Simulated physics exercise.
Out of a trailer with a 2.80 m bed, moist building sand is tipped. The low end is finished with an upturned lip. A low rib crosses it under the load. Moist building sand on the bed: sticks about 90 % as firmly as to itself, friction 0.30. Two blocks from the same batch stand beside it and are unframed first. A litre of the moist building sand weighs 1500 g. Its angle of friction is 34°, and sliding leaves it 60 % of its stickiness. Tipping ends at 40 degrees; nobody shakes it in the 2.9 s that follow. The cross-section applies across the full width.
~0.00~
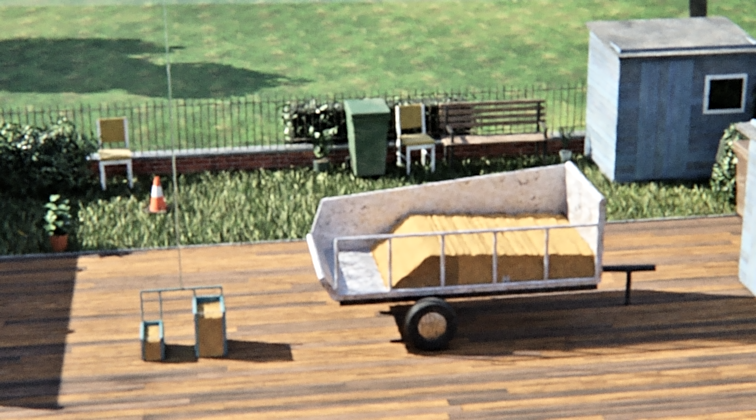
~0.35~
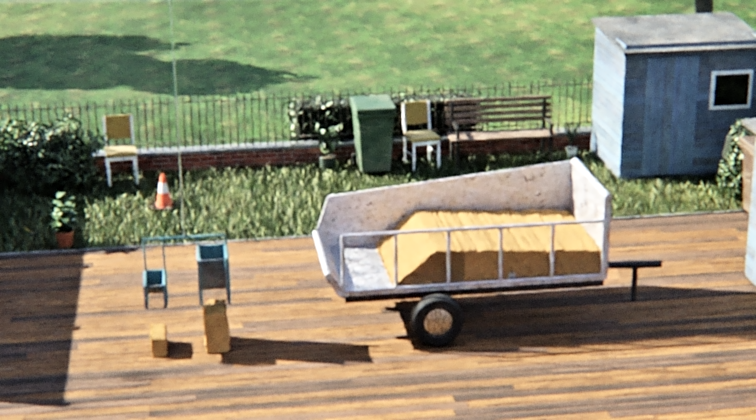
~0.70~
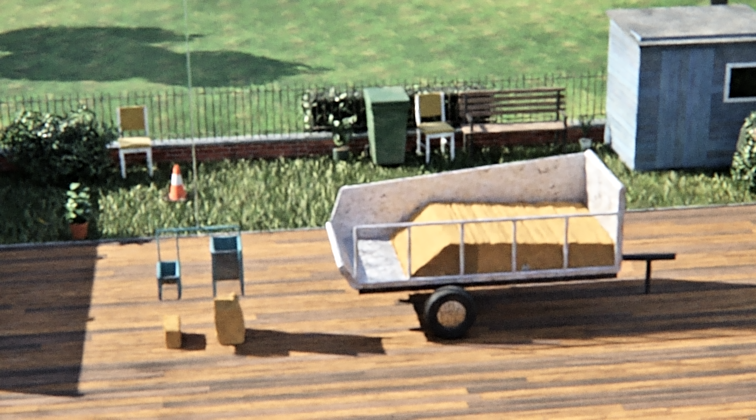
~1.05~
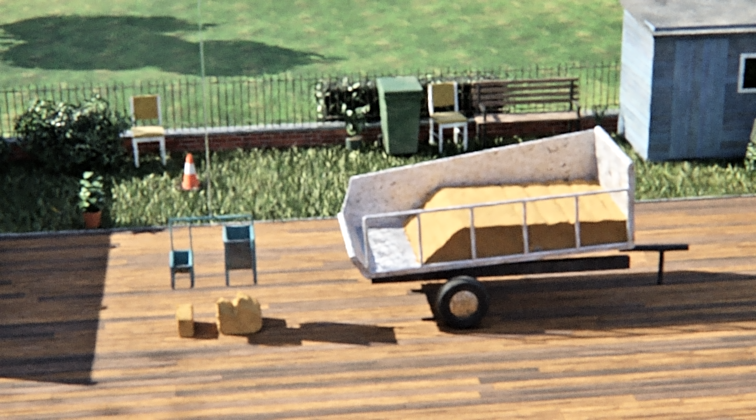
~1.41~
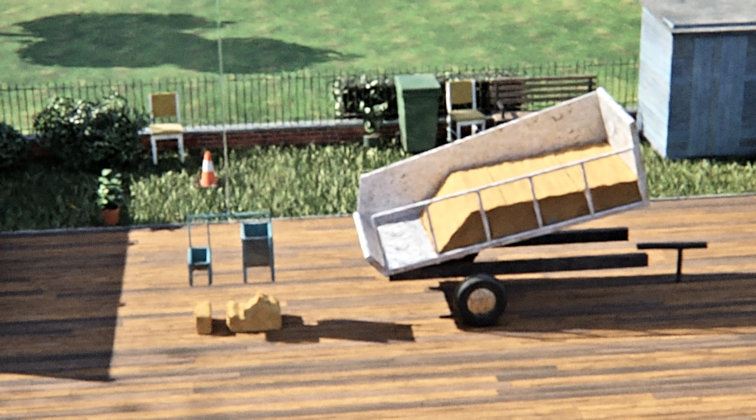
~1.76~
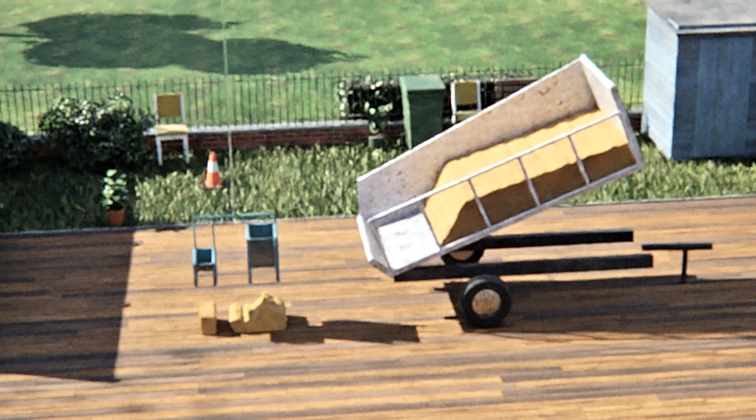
A grey-white trailer bed loaded with golden sand stands on a sunlit plank deck, seen from slightly above, with a fence, chairs, green bin, bench and blue shed behind. Two blue holders rise off two sandy blocks at left, and the taller block slumps into a low heap while the smaller stays put. The view drifts slightly, and the bed's right end lifts steeply.
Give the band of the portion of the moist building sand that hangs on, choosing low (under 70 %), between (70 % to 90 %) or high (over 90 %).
Band between.
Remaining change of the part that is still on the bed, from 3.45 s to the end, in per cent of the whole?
Measured change: Roughly 7 per cent.
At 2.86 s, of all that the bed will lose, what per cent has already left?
Reading: Approx. 0 per cent.
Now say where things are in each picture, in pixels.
The first frame shows top of the high end at (599, 202), tilt 0 degrees; foremost bit of the moist building sand at (391, 288); block heights 21 cm, 45 cm (left to right).
The second frame shows top of the high end at (605, 198), tilt 0 degrees; foremost bit of the moist building sand at (396, 284); block heights 21 cm, 44 cm (left to right).
The third frame shows top of the high end at (619, 190), tilt 0 degrees; foremost bit of the moist building sand at (410, 276); block heights 21 cm, 41 cm (left to right).
The fourth frame shows top of the high end at (628, 166), tilt 3 degrees; foremost bit of the moist building sand at (422, 265); block heights 21 cm, 29 cm (left to right).
The fifth frame shows top of the high end at (629, 125), tilt 13 degrees; foremost bit of the moist building sand at (439, 254); block heights 21 cm, 27 cm (left to right).
The sixth frame shows top of the high end at (610, 91), tilt 22 degrees; foremost bit of the moist building sand at (441, 248); block heights 21 cm, 27 cm (left to right).
After 2.26 s, the tilt is 35 degrees and 100 % is on the bed.
After 2.86 s, the tilt is 40 degrees and 100 % is on the bed.
After 3.45 s, the tilt is 40 degrees and 83 % is on the bed.
After 4.05 s, the tilt is 40 degrees and 75 % is on the bed.
After 5.52 s, the tilt is 40 degrees and 75 % is on the bed.
